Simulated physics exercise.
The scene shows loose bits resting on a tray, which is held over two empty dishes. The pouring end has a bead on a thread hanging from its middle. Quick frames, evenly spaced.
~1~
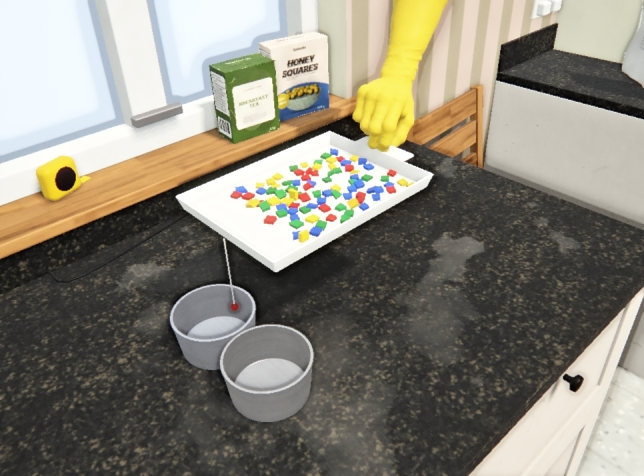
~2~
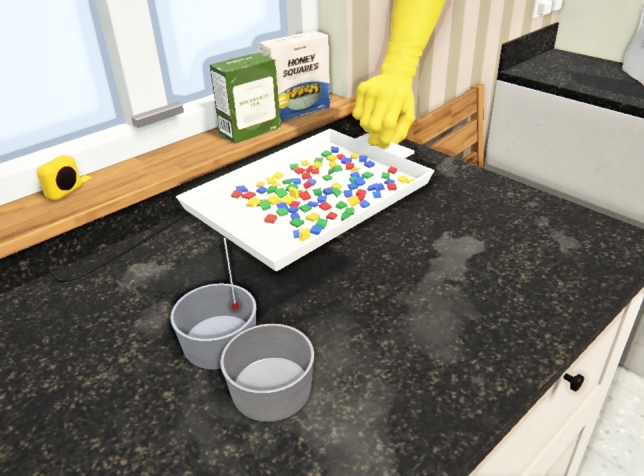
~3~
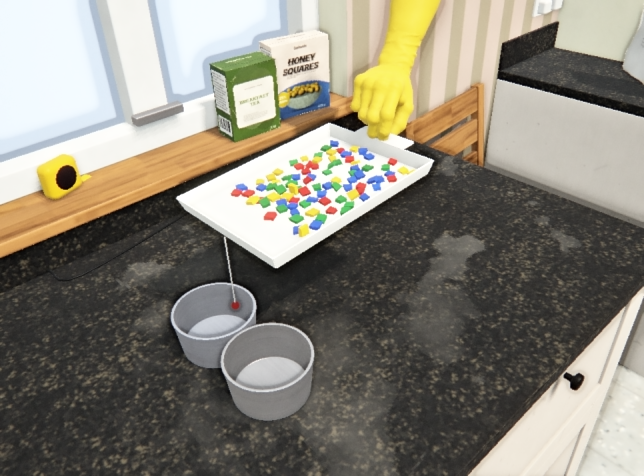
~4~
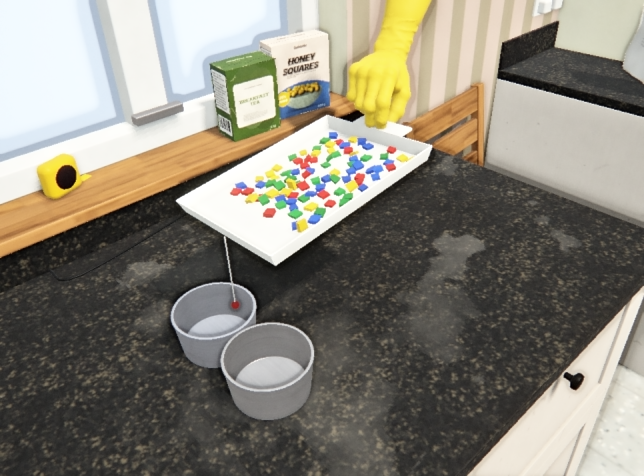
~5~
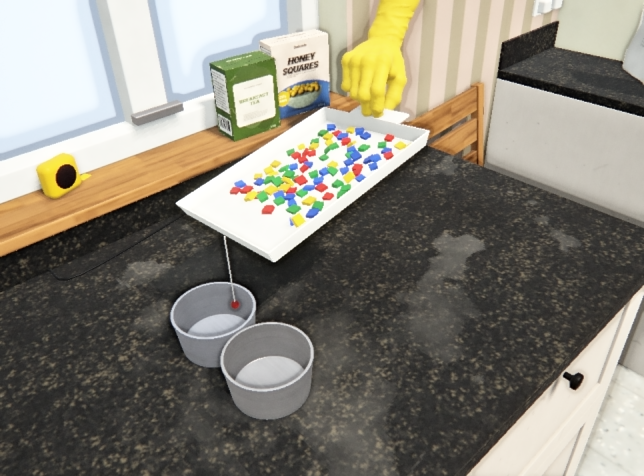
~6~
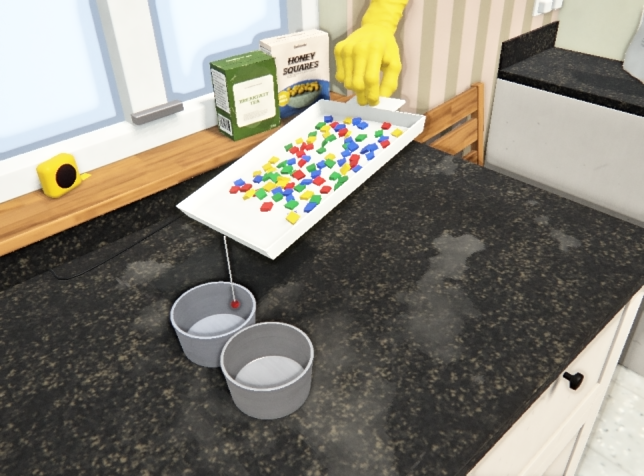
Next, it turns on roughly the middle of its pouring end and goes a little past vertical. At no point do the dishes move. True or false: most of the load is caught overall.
False - less than half is caught.
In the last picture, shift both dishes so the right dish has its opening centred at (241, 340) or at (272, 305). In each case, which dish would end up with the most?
Well, first the left-hand one, then the left-hand one.
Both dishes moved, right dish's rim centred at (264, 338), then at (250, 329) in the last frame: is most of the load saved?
Place 1: Higher than half; place 2: Higher than half.
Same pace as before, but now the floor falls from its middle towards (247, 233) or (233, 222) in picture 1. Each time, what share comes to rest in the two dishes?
The first comes to 80 %, while the second comes to 60 %.
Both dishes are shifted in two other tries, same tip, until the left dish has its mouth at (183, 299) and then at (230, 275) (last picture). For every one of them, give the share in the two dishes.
70 and 70 %.
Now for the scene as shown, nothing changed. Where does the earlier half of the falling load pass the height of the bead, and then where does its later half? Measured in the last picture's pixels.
First around (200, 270), afterwards around (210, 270).
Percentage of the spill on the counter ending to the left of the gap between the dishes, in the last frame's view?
Around 90 %.
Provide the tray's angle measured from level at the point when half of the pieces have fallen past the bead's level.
Reading: Some 100°.
Just after the last frame, tray tipped steeply; almost all on the tray; just a few in the air.
A moment on, tray tipped right over; roughly half on the tray; about a tenth in the left dish; roughly a quarter outside both; roughly a quarter in the air.
Further on, tray tipped past a quarter turn; roughly a quarter in the left dish; the larger part outside both.
When it is over, tray tipped past a quarter turn; not one in the right dish; roughly a quarter in the left dish; the larger part outside both.
